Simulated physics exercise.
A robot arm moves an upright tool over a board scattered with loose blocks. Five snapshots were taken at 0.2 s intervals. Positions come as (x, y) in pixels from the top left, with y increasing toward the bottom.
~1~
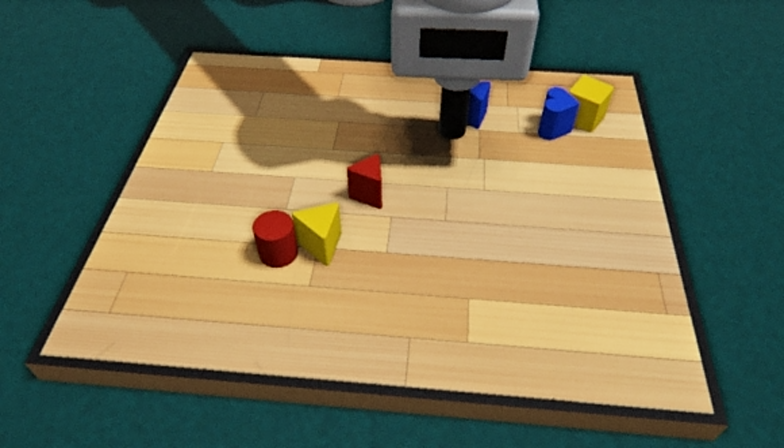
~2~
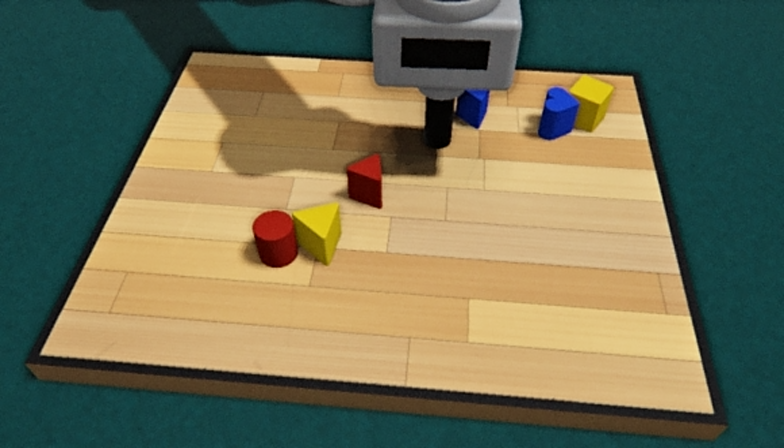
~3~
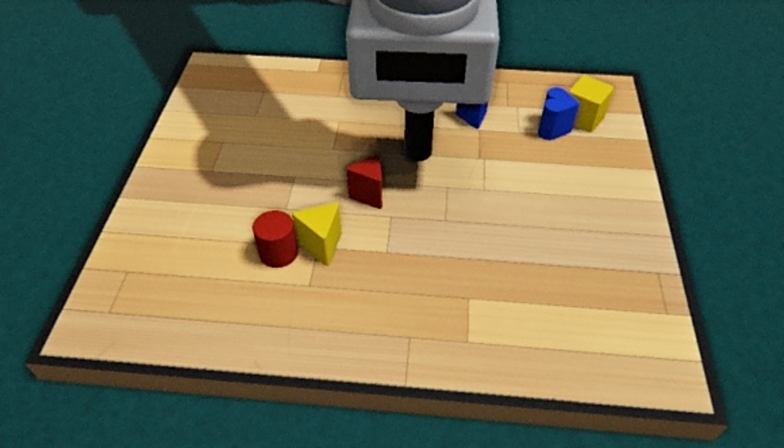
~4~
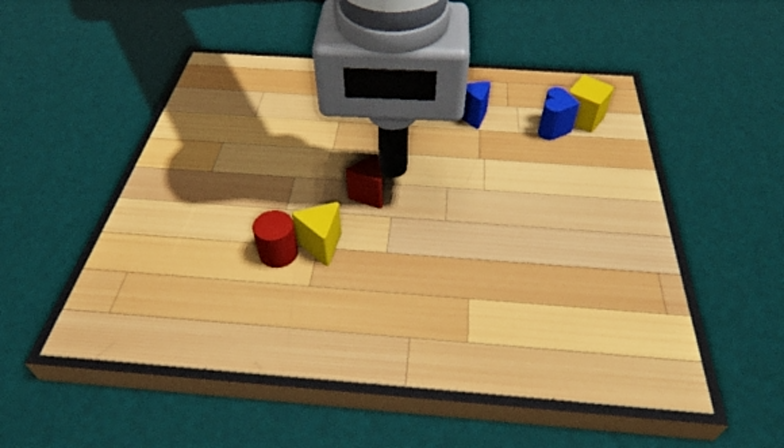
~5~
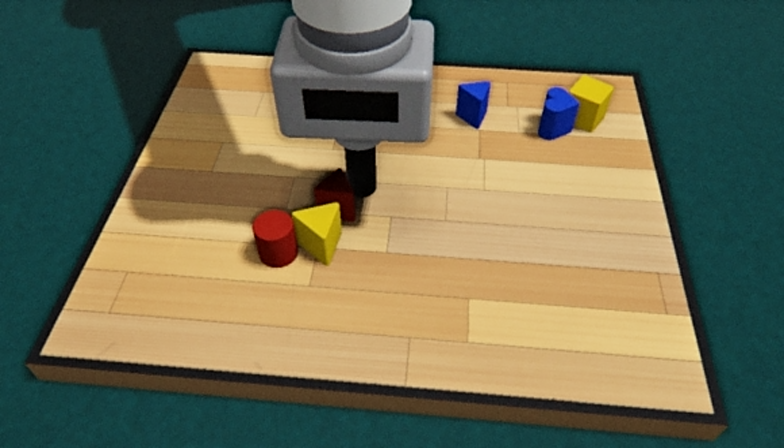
A robot arm moves down and left across the board and pushes the red triangle left.
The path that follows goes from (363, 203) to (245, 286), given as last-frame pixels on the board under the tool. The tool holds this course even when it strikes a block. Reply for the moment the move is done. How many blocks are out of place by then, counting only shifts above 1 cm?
Three or more move.
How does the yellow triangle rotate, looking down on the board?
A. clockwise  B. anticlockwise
Option B.
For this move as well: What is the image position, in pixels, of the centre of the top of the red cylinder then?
When the path ends, it will be at (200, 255).
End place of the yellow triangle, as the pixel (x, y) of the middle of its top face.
Final place: (296, 253).
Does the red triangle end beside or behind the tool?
Yes, it checks out.
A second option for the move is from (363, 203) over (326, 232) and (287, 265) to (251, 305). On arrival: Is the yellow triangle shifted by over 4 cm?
The answer is yes.
The first path, step by step. One third of the way, tool at (324, 214); yellow triangle at (314, 225), turned 15° clockwise; red triangle at (293, 198).
Two thirds of the way, tool at (284, 242); red cylinder at (244, 238); yellow triangle at (299, 250); red triangle at (275, 201), turned 50° clockwise.
At the end, tool at (241, 272); red cylinder at (200, 255); yellow triangle at (296, 253), turned 25° anticlockwise; red triangle at (275, 201), turned 50° clockwise.
